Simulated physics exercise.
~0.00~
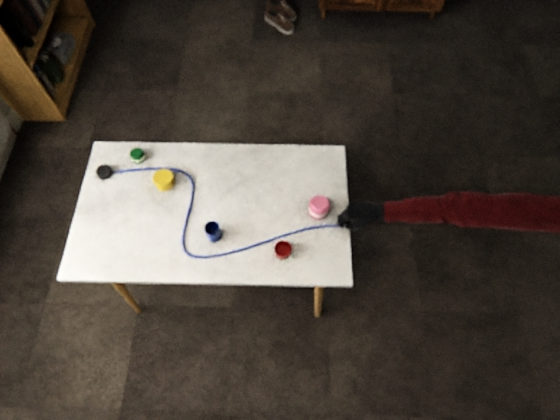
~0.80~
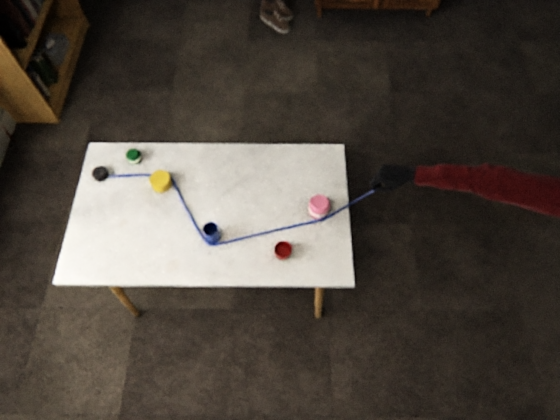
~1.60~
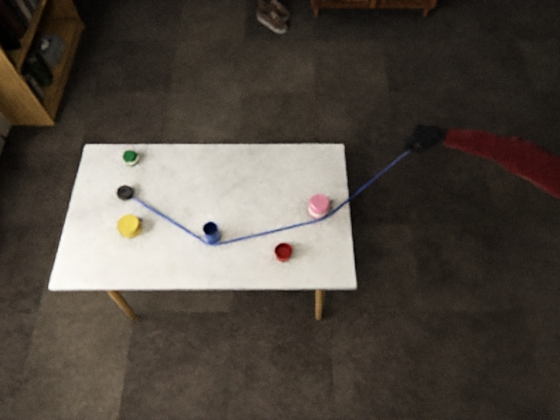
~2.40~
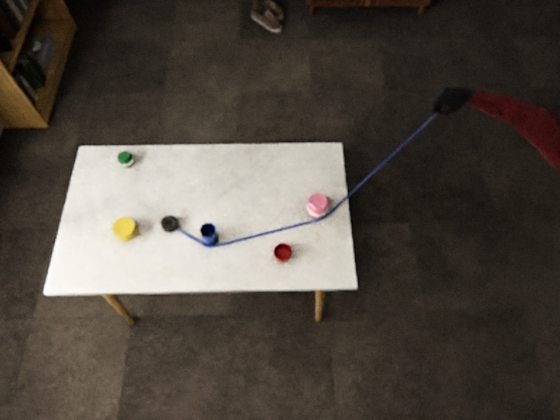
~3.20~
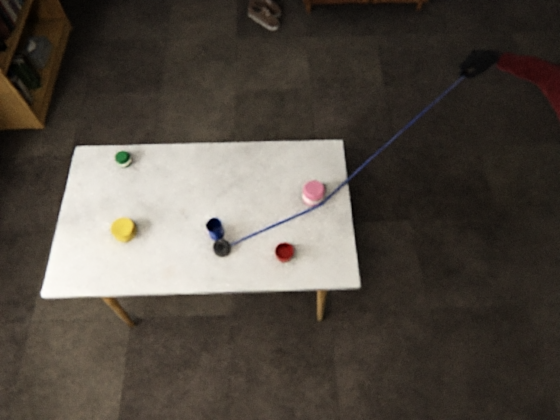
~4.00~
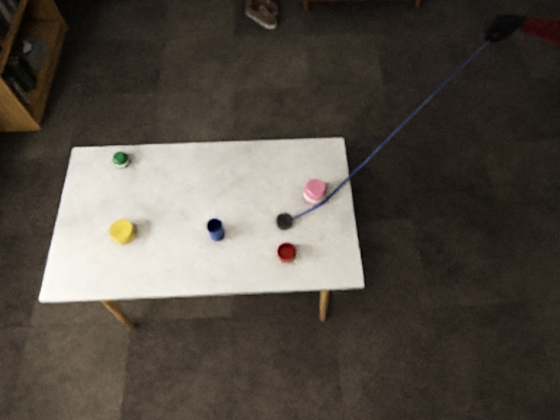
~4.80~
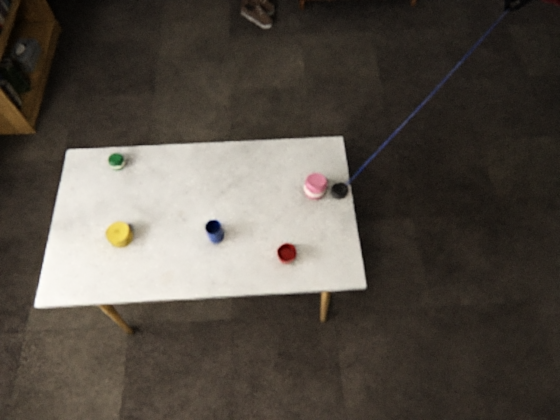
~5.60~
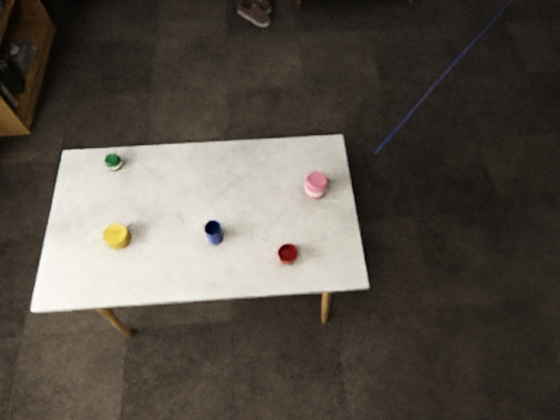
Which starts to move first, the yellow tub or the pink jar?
The yellow tub starts to move first, and the pink jar only shifts later, as the puck is dragged further along.
